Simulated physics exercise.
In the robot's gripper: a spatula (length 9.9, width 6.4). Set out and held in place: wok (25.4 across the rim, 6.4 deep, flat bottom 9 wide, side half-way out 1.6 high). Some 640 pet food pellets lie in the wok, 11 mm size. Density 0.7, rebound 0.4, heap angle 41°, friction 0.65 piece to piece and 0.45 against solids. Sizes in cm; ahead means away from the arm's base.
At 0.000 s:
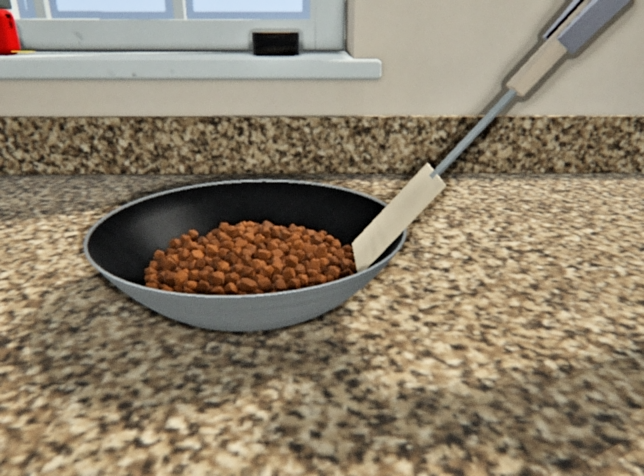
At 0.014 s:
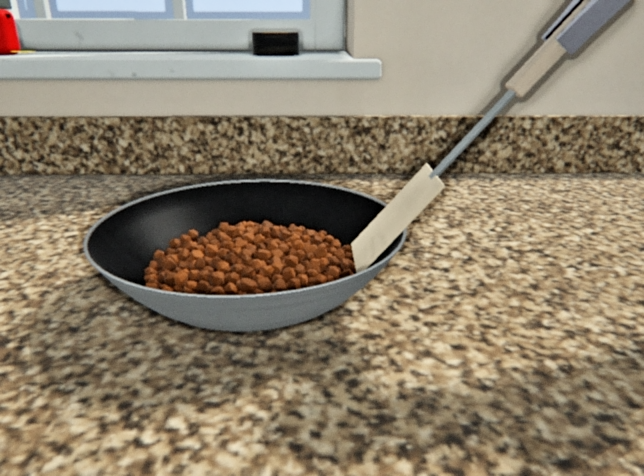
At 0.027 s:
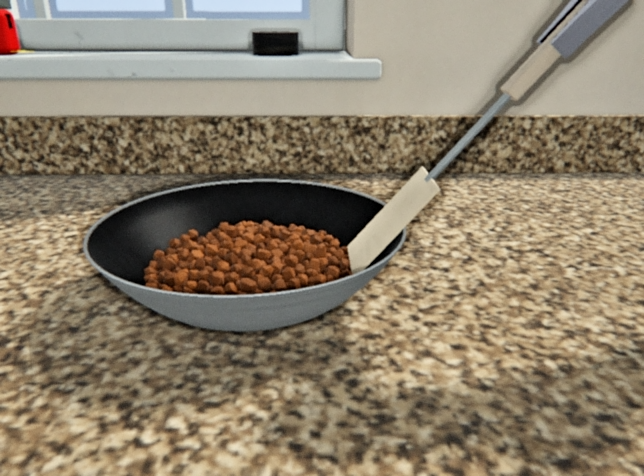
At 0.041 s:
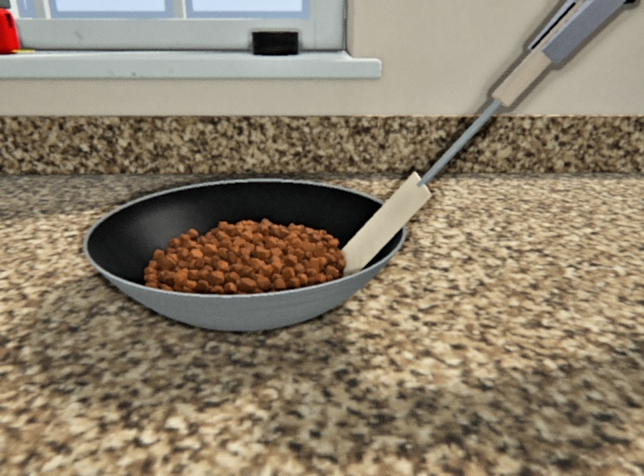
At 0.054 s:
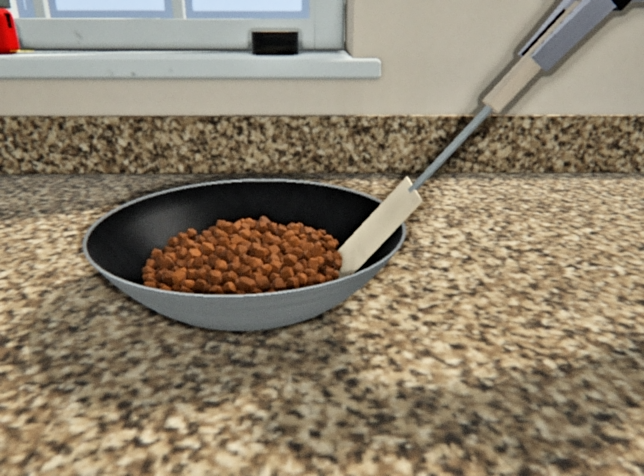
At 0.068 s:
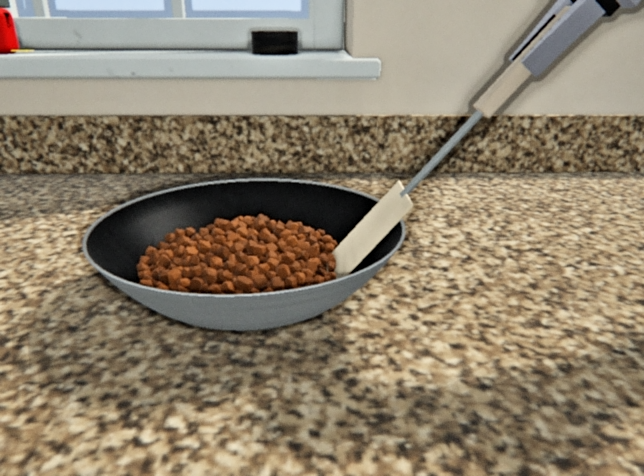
To begin with, a spatula in a robot gripper rests against the right edge of a heap of brown pellets in a dark wok on a speckled counter. The spatula then slides slightly left and down, nudging the pellets a little leftward while the wok stays still.
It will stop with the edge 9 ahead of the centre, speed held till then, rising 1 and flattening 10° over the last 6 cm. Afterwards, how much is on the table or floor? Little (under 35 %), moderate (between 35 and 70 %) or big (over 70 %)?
Share on the table or floor: Little (under 35 %).
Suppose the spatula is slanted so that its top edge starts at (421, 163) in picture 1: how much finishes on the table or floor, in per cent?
About 25 per cent.
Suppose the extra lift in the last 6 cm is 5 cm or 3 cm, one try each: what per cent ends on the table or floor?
Some 25 and 30 per cent.
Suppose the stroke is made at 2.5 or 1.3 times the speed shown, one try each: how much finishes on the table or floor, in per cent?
Some 45 and 30 per cent.
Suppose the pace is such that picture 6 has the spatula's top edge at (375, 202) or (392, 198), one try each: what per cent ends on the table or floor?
About 40 and 30 per cent.
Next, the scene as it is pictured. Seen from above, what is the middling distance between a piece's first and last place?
Roughly 6 cm.
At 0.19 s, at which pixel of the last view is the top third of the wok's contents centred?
Around (180, 243).
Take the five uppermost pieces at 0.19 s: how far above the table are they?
Roughly 6 cm.
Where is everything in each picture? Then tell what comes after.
The first picture shows spatula top edge at (436, 174), sloping 50°; upper third of the load around (250, 255), from x 150 to 355, top at y 225; 639 in the wok.
The second picture shows spatula top edge at (435, 174), sloping 50°; upper third of the load around (250, 255), from x 150 to 355, top at y 225.
The third picture shows spatula top edge at (431, 177), sloping 50°; upper third of the load around (250, 255), from x 150 to 355, top at y 225.
The fourth picture shows spatula top edge at (423, 183), sloping 50°; upper third of the load around (251, 254), from x 150 to 355, top at y 225.
The fifth picture shows spatula top edge at (414, 188), sloping 50°; upper third of the load around (247, 252), from x 150 to 350, top at y 220.
The sixth picture shows spatula top edge at (406, 192), sloping 50°; upper third of the load around (242, 250), from x 145 to 350, top at y 220; 639 in the wok.
By 0.19 s, sloping 50°, highest piece 7 above the table; 639 in the wok.
By 0.31 s, sloping 46°, highest piece 9 above the table; 622 in the wok, 17 on the blade or in flight.
By 0.57 s, sloping 40°, highest piece 8 above the table; 475 in the wok, 153 on the table or floor, 11 on the blade or in flight.
By 1.62 s, sloping 40°, highest piece 8 above the table; 474 in the wok, 165 on the table or floor.
Final count, 474 in the wok, 165 on the table or floor. That is 26 % on the table or floor.
